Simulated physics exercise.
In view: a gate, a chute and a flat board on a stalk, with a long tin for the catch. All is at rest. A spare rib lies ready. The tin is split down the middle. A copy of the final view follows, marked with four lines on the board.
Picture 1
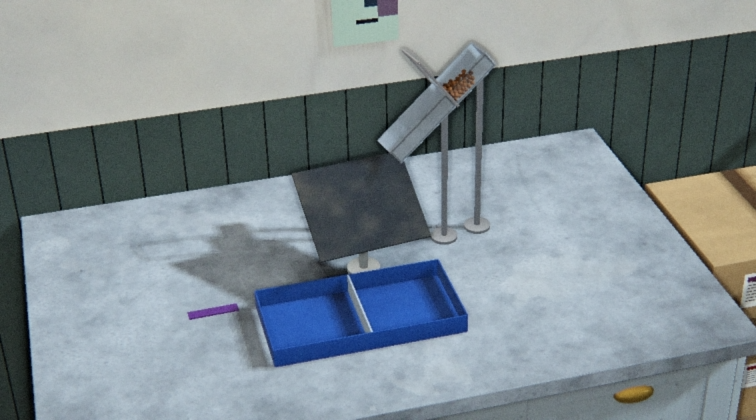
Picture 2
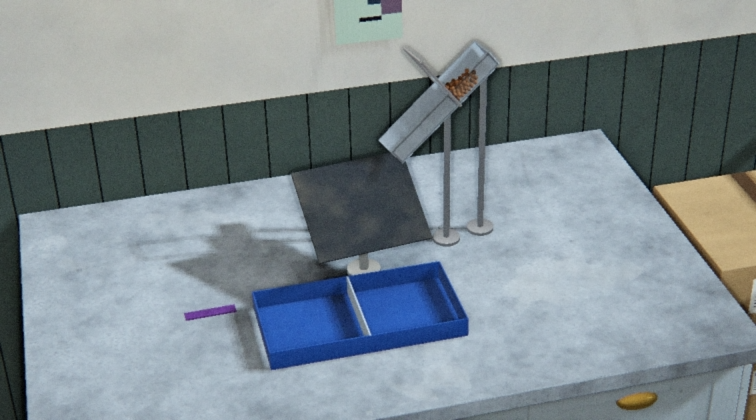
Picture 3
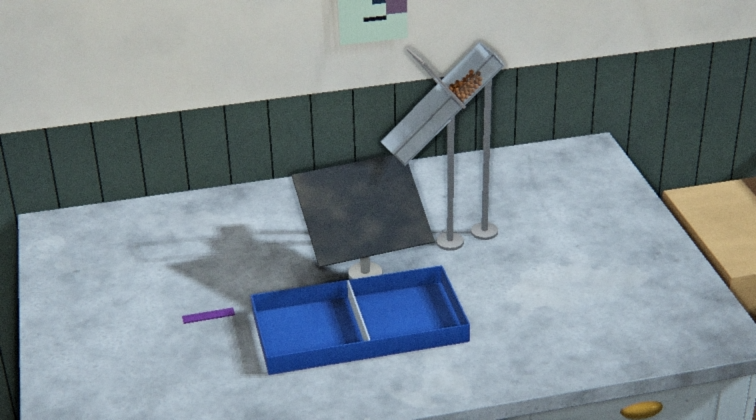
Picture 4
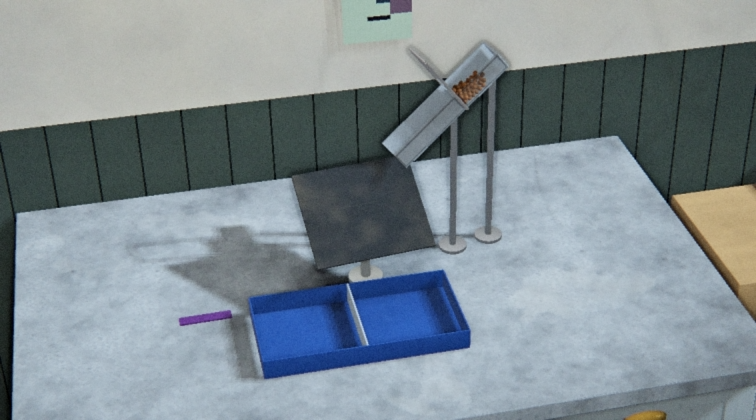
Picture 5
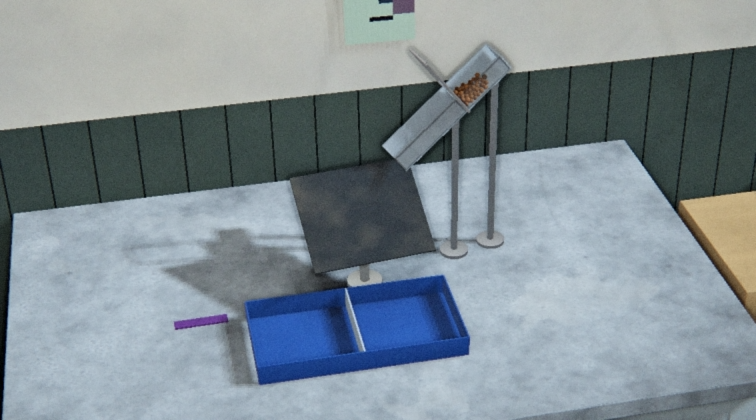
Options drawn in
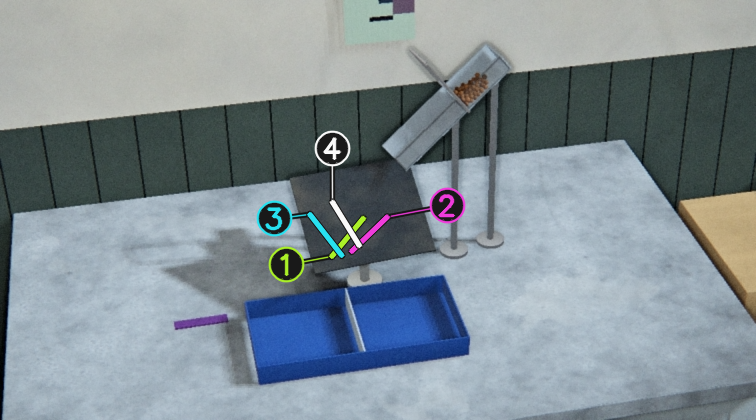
Blue divided tin, dark tilted board and raised metal chute holding brown balls standing still on a table as the view drifts slightly.
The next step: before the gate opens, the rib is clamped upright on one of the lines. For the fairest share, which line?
Line 1.
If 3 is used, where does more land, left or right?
The right half.
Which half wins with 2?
Left.
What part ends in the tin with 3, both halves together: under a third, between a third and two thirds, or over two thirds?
Over two thirds.
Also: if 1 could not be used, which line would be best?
3 it is.
On the marked copy, line 1 from (363, 218) to (331, 256); line 2 from (387, 216) to (351, 251); line 3 from (309, 214) to (341, 255); line 4 from (332, 202) to (359, 245).
With 1, of what is caught, close to half in the left half, close to half in the right.
With 2, of what is caught, the whole lot in the left half, none at all in the right.
With 3, of what is caught, close to a quarter in the left half, the bulk in the right.
With 4, of what is caught, none at all in the left half, the whole lot in the right.
